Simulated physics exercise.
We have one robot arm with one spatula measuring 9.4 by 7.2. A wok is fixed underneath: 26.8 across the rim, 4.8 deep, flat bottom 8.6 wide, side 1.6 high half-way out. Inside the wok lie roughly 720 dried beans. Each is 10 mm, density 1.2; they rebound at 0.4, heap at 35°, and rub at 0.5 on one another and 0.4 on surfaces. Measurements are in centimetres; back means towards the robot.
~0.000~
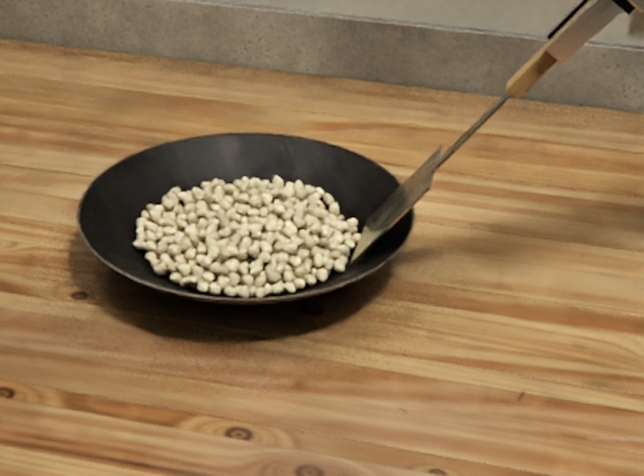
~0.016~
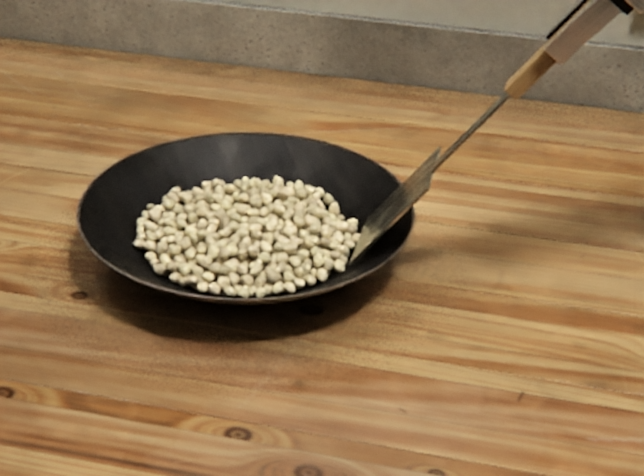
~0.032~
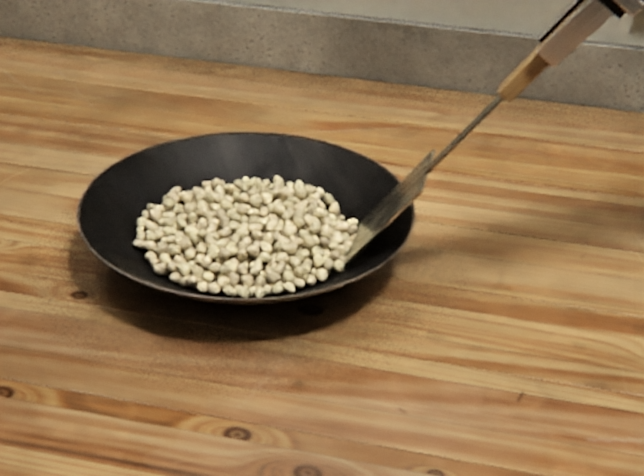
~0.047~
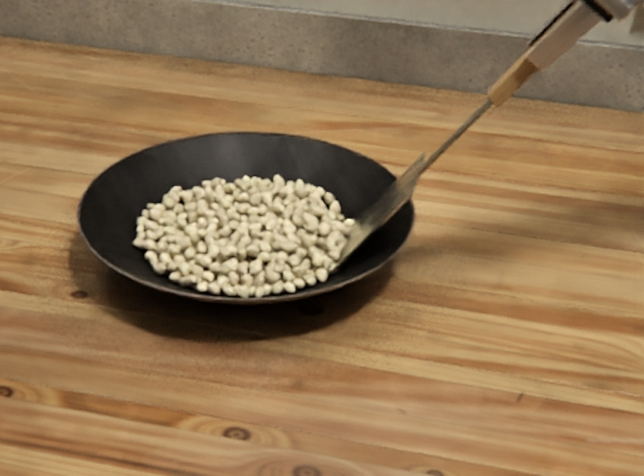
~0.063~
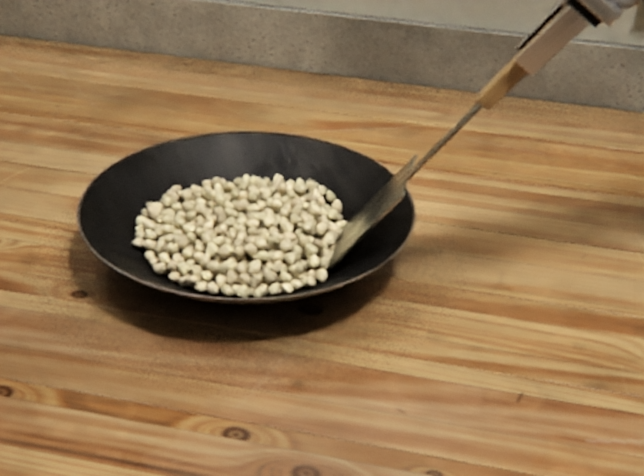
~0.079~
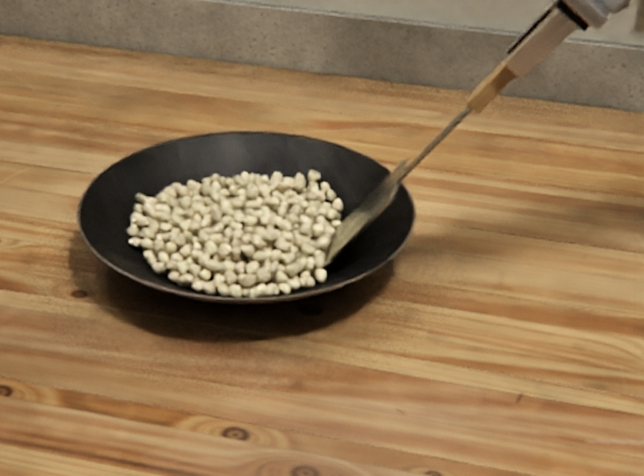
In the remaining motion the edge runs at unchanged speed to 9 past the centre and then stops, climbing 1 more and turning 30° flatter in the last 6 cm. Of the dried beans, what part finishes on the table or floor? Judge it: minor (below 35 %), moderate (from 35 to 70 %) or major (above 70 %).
My judgement: Minor.
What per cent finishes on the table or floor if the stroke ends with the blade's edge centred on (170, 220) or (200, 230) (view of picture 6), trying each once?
About 15 and 5 per cent.
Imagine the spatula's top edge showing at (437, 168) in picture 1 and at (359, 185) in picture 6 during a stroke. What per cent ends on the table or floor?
Some 40 per cent.
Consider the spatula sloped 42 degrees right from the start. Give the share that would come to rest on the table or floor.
Result, estimated: 25 %.
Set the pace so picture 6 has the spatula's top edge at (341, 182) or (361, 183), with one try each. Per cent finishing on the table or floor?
Roughly 50 and 40 percent.
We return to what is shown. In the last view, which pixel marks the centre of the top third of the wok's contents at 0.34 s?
It is centred at about (136, 185).
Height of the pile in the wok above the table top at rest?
It reaches roughly 7.0 cm.
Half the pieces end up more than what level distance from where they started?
Roughly 8 centimetres.
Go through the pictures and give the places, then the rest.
Spatula top edge at (436, 167), sloping 54°; upper third of the load around (247, 225), from x 140 to 355, top at y 180; 725 in the wok, in the first frame.
Spatula top edge at (434, 167), sloping 54°; upper third of the load around (247, 225), from x 140 to 355, top at y 180, in the second frame.
Spatula top edge at (428, 170), sloping 54°; upper third of the load around (247, 224), from x 140 to 355, top at y 180, in the third frame.
Spatula top edge at (419, 173), sloping 54°; upper third of the load around (249, 224), from x 140 to 350, top at y 180, in the fourth frame.
Spatula top edge at (409, 176), sloping 54°; upper third of the load around (248, 222), from x 140 to 340, top at y 180, in the fifth frame.
Spatula top edge at (400, 179), sloping 54°; upper third of the load around (238, 217), from x 135 to 340, top at y 175; 725 in the wok, in the sixth frame.
By 0.21 s, sloping 54°, highest piece 6 above the table; 725 in the wok.
By 0.34 s, sloping 43°, highest piece 7 above the table; 704 in the wok, 2 on the table or floor, 19 on the blade or in flight.
By 0.60 s, sloping 24°, highest piece 7 above the table; 548 in the wok, 173 on the table or floor, 4 on the blade or in flight.
By 1.65 s, sloping 24°, highest piece 7 above the table; 543 in the wok, 182 on the table or floor.
Final count, 543 in the wok, 182 on the table or floor. That is 25 % on the table or floor.
